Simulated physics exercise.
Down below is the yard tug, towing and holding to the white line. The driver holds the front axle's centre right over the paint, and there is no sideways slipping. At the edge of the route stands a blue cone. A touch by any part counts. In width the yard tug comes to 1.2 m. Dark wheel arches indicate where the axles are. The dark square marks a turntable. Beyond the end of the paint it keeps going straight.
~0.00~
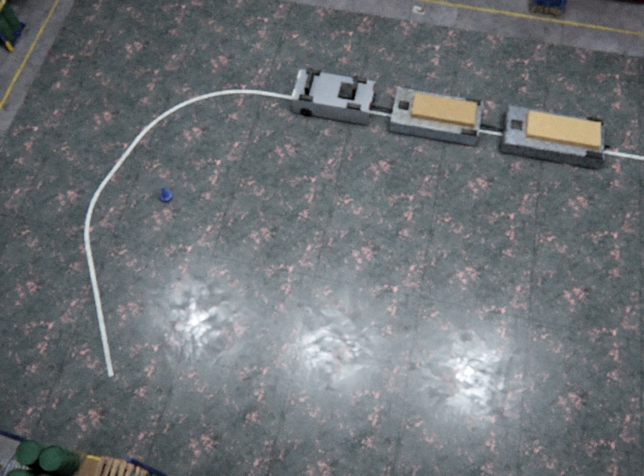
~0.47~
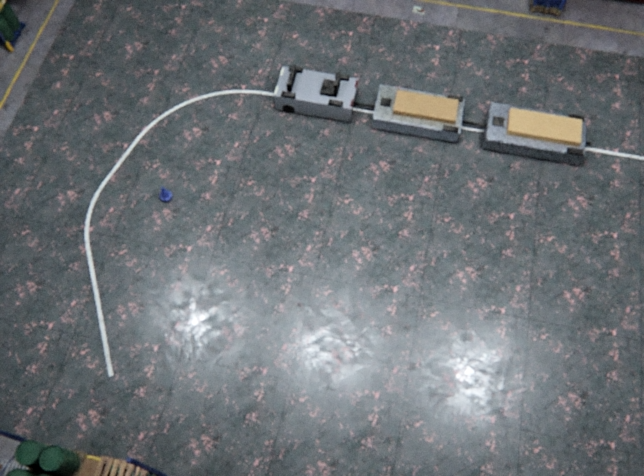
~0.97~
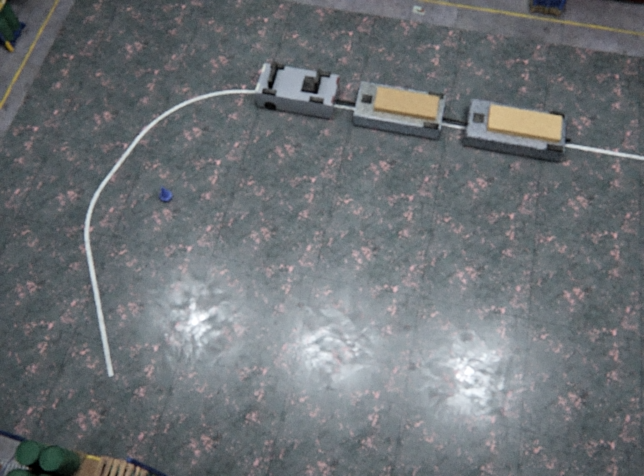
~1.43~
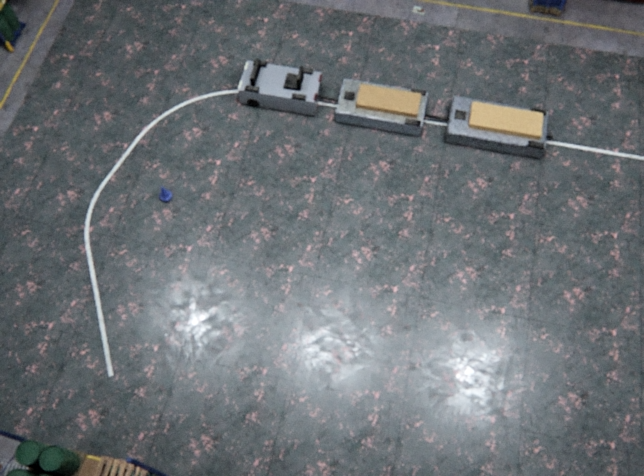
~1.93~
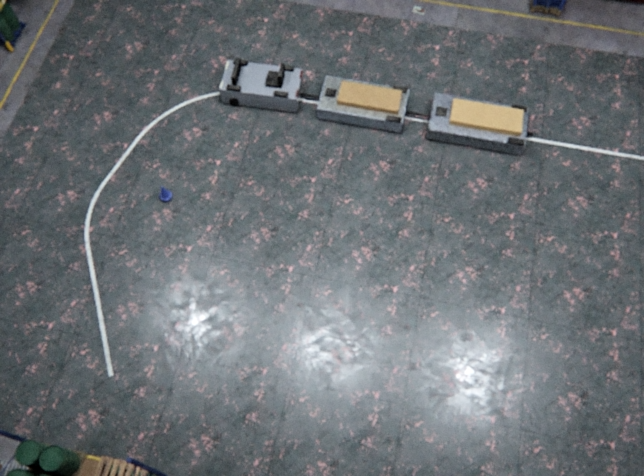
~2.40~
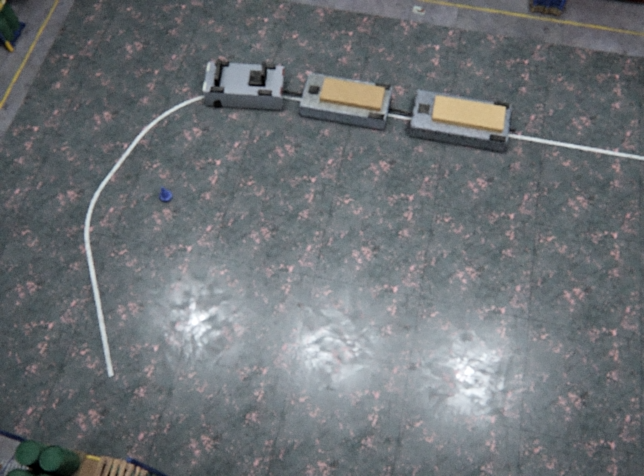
A dark, speckled floor with glossy patches of reflected light is seen from high above, with yellow lines near its upper edges. A grey tug with two grey trailers carrying tan loads sits on a white line that curves down the left side, near a small blue cone inside the bend. The tug pulls the trailers steadily leftward along the line, turning slightly at the bend's start, while the view stays still.
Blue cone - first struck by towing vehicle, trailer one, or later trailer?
Later trailer.
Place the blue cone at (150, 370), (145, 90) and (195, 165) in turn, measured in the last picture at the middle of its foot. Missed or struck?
Results in order - collision, no collision, collision.
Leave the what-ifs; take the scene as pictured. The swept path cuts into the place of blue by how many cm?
Result - blue: 40.
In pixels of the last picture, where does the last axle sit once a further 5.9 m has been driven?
Near (332, 97).
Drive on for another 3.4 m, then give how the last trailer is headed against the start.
Roughly 0°.
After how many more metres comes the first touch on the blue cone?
12.0 m.
Then, 7.9 s in, the last axle is at (313, 96) of the last picture, 25 cm off the line.
Then, 12.5 s in, the last axle is at (184, 136) of the last picture, 150 cm off the line; the second trailer has hit blue.
Then, 19.1 s in, the last axle is at (117, 366) of the last picture, 35 cm off the line; 1 of 1 struck in all.
